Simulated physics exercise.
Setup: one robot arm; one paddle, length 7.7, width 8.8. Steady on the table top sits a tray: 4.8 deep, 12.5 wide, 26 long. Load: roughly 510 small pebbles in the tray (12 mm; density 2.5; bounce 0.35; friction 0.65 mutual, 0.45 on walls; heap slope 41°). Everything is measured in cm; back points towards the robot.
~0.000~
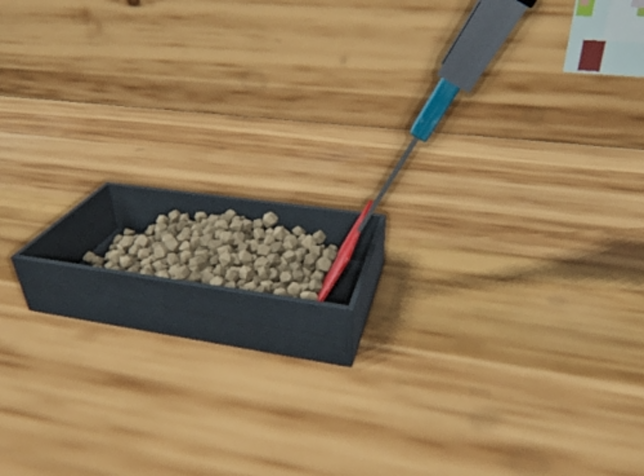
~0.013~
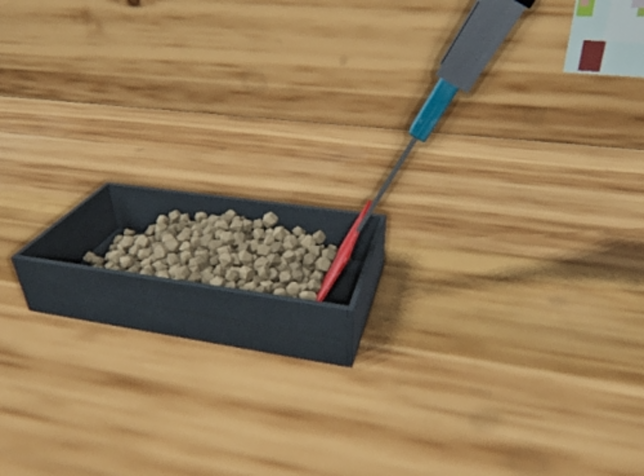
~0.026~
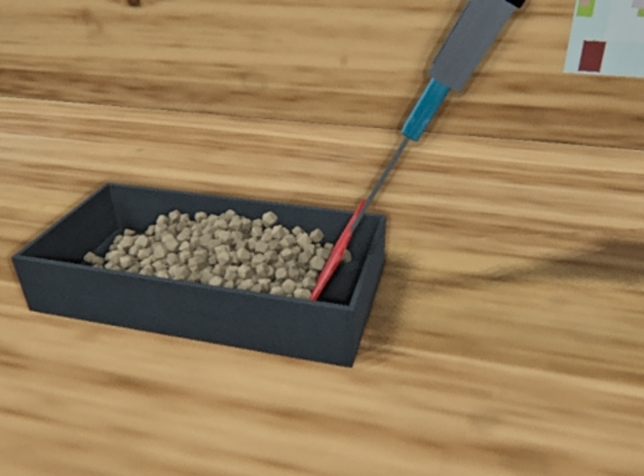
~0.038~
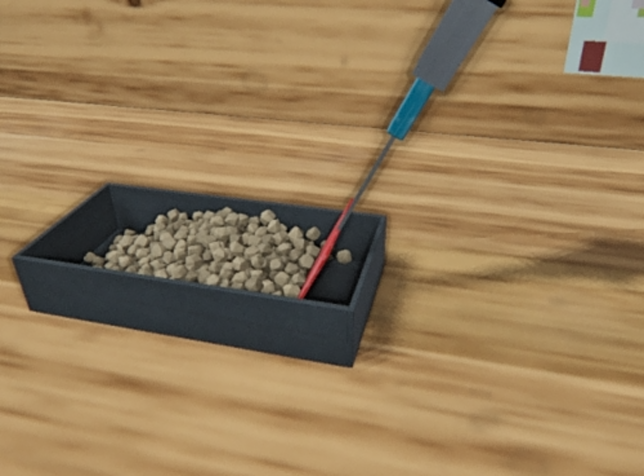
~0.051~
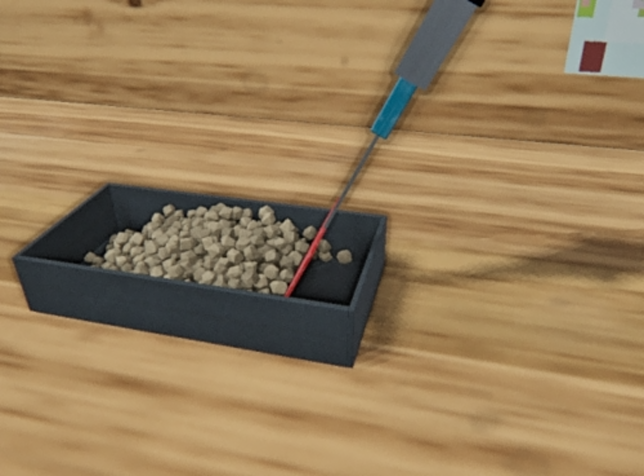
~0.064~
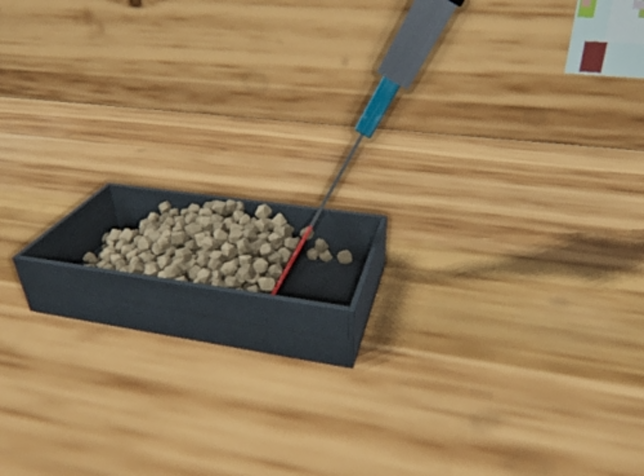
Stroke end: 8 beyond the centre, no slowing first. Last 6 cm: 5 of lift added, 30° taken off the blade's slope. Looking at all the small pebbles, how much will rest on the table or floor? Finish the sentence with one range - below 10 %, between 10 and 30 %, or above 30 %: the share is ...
The share is above 30 %.
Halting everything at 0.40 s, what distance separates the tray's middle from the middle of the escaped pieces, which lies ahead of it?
Roughly 20 centimetres ahead.
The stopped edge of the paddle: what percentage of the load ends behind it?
About 25 percent.
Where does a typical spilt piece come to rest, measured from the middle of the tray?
About 22 cm out from the centre.
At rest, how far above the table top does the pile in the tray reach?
It reaches roughly 7.0 cm.
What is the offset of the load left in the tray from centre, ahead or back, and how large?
Offset: About 7.0 cm, ahead.
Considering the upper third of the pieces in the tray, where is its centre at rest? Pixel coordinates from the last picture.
About (98, 228).
By 0.12 s, sloping 64°, highest piece 7 above the table; 513 in the tray.
By 0.17 s, sloping 54°, highest piece 10 above the table; 510 in the tray, 3 on the blade or in flight.
By 0.40 s, sloping 34°, highest piece 7 above the table; 303 in the tray, 189 on the table or floor, 21 on the blade or in flight.
By 1.45 s, sloping 34°, highest piece 7 above the table; 302 in the tray, 211 on the table or floor.
Final count, 302 in the tray, 211 on the table or floor. That is 41 % on the table or floor.
